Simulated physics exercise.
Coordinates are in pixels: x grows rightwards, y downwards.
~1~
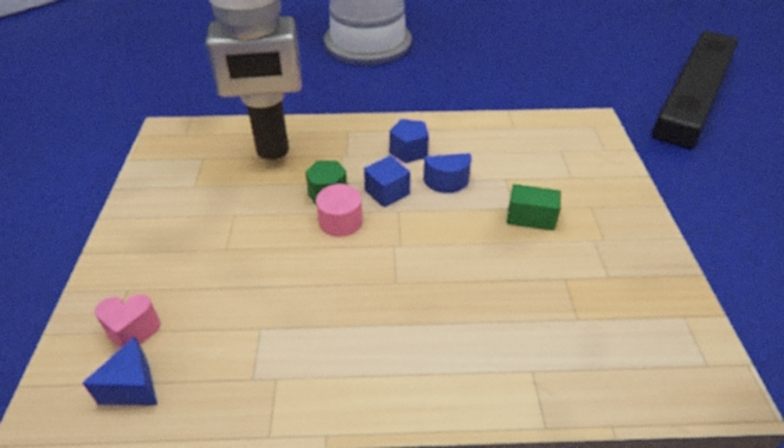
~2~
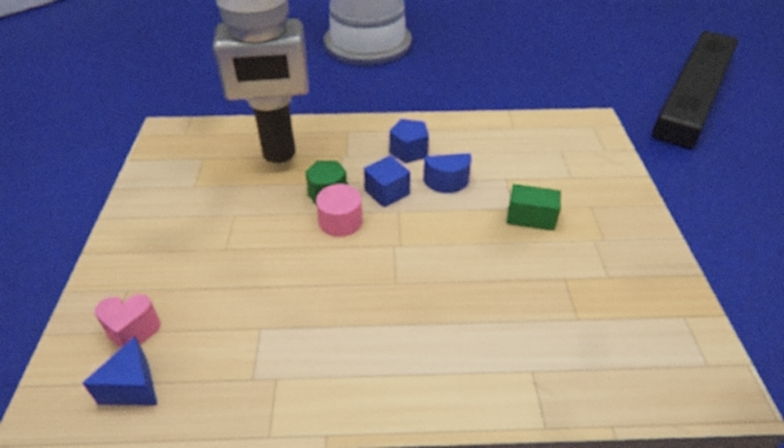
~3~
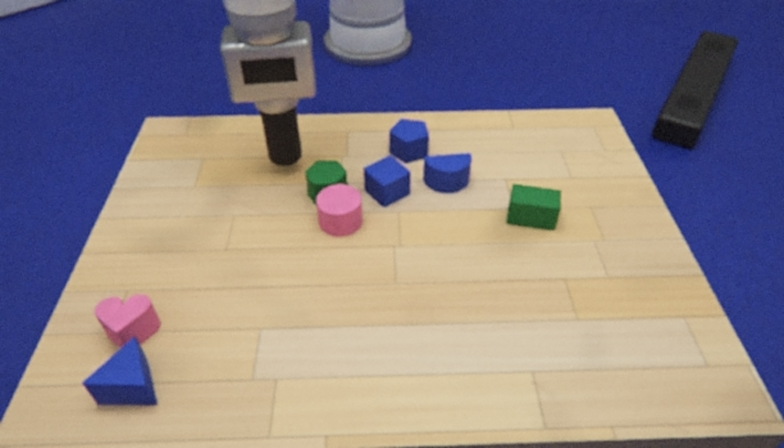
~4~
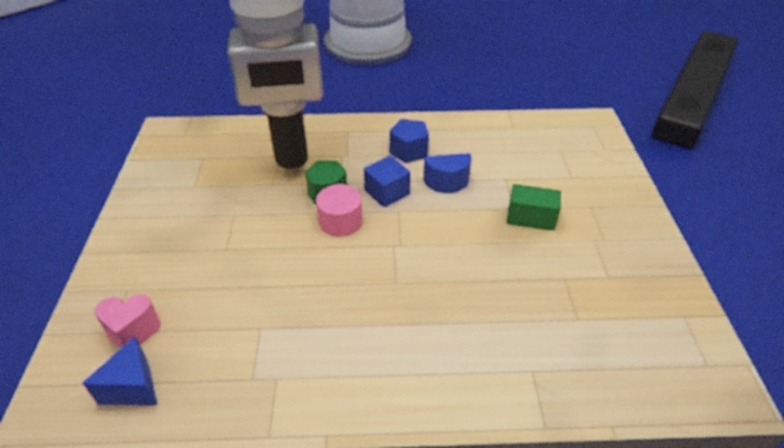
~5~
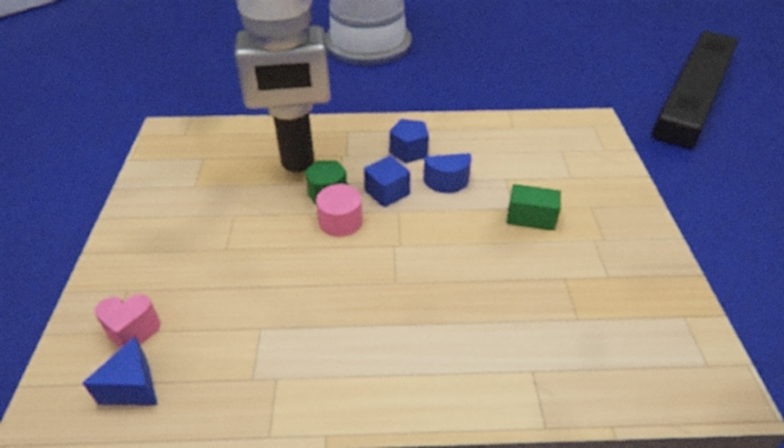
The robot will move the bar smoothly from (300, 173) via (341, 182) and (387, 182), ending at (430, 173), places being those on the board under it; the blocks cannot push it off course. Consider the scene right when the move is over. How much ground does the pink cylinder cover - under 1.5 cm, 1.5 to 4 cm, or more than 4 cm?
It goes a little way, 1.5 to 4 cm.
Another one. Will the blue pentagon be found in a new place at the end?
No - that is not the case.
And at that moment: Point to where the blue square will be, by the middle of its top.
Most likely (425, 177).
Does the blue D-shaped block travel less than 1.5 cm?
Final answer: No.
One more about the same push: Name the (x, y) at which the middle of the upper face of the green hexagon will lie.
The centre of its top face lies at (356, 186).
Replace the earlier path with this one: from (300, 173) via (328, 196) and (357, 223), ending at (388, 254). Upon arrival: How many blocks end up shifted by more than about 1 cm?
It displaces two.
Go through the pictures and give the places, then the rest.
The first frame shows tip of the bar at (273, 150), middles of tops, green hexagon at (326, 171), pink cylinder at (339, 199), blue square at (387, 170), blue pentagon at (410, 129), blue D-shaped block at (450, 161).
The second frame shows bar at (279, 153), nothing pushed.
The third frame shows bar at (286, 156), nothing pushed.
The fourth frame shows bar at (292, 159), nothing pushed.
The fifth frame shows bar at (298, 162), green hexagon at (326, 171), pink cylinder at (339, 199), blue square at (387, 170), blue pentagon at (410, 129), blue D-shaped block at (450, 161).
The first path, step by step. One third of the way, bar at (340, 171); green hexagon at (346, 183), turned 45° clockwise; pink cylinder at (342, 212).
Two thirds of the way, bar at (387, 171); green hexagon at (356, 186), turned 80° clockwise; pink cylinder at (342, 214); blue square at (419, 174).
At the end, bar at (430, 162); green hexagon at (356, 186), turned 80° clockwise; pink cylinder at (342, 214); blue square at (425, 177); blue pentagon unmoved; blue D-shaped block at (470, 162), turned 25° clockwise.
